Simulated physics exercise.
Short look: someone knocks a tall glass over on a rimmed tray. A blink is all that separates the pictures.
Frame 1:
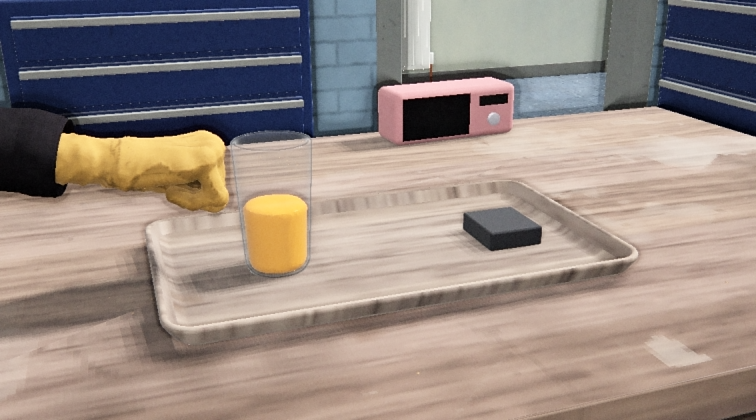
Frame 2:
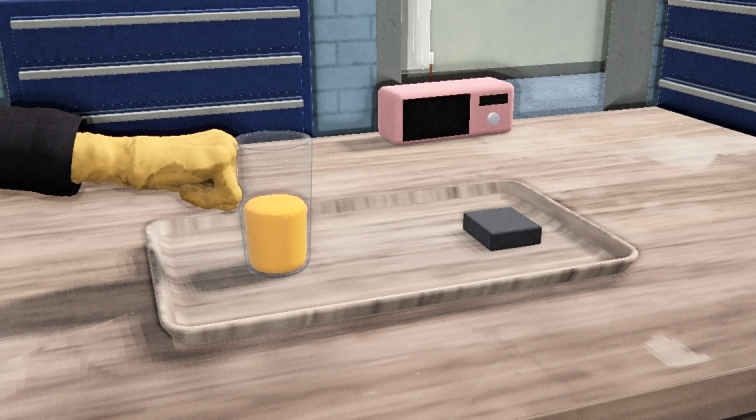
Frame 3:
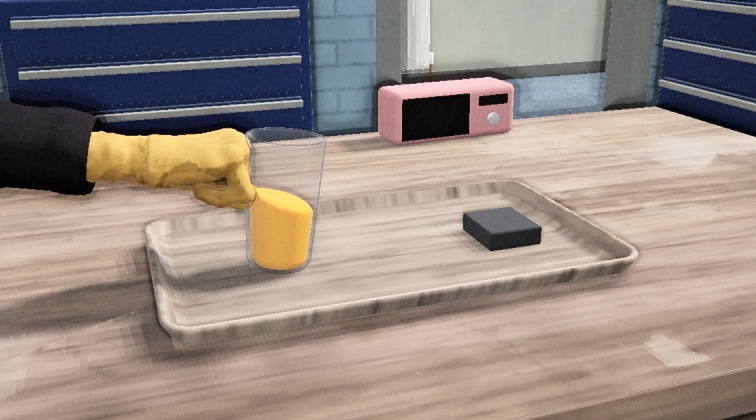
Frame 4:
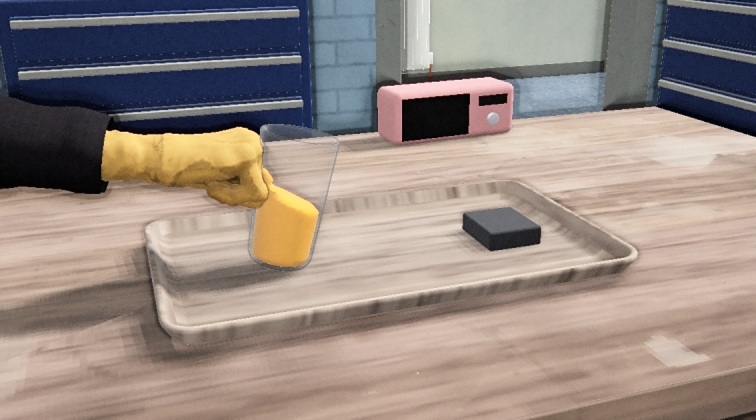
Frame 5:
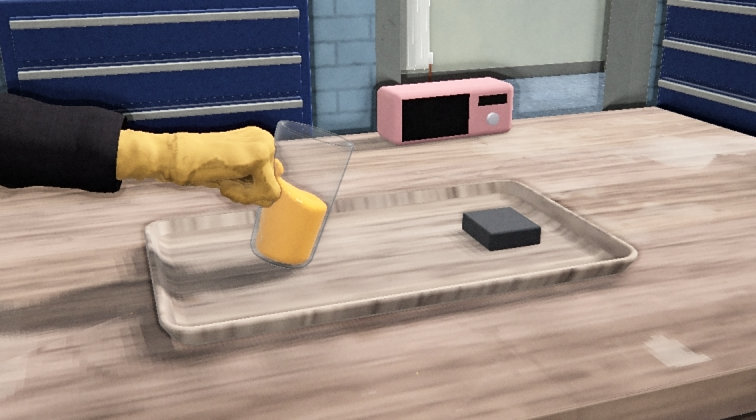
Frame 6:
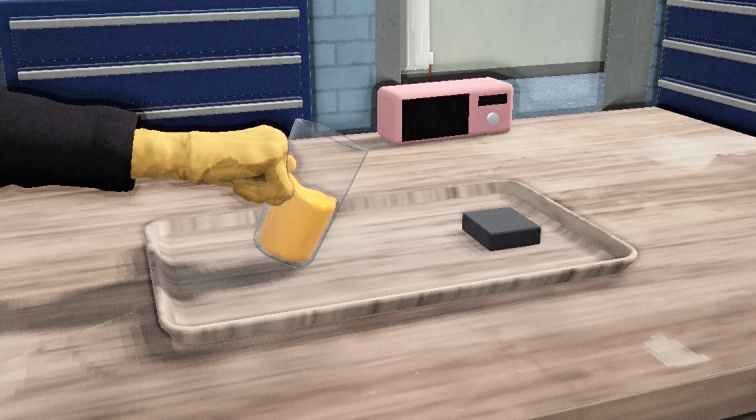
On a rimmed tray on a wooden table, a yellow-gloved hand moved right to a tall glass of orange juice and pushed it near the top, leaning it steadily rightward toward a dark block.
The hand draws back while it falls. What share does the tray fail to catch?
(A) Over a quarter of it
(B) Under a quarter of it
B, under a quarter of it.
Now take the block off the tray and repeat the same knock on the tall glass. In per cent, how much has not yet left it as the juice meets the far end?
55 %.
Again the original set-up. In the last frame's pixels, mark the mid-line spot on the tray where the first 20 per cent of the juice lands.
(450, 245).
A moment on, the tall glass is falling and 100 per cent is in the glass, 0 on the tray and 0 above or beyond its rim.
Next, the tall glass lies on its side and 80 per cent is in the glass, 19 on the tray and 1 above or beyond its rim.
Then the tall glass lies on its side and 37 per cent is in the glass, 46 on the tray and 17 above or beyond its rim.
Later the tall glass lies on its side and 19 per cent is in the glass, 76 on the tray and 5 above or beyond its rim.
Finally, 95 per cent is held by tray and glass, 5 is off the tray.
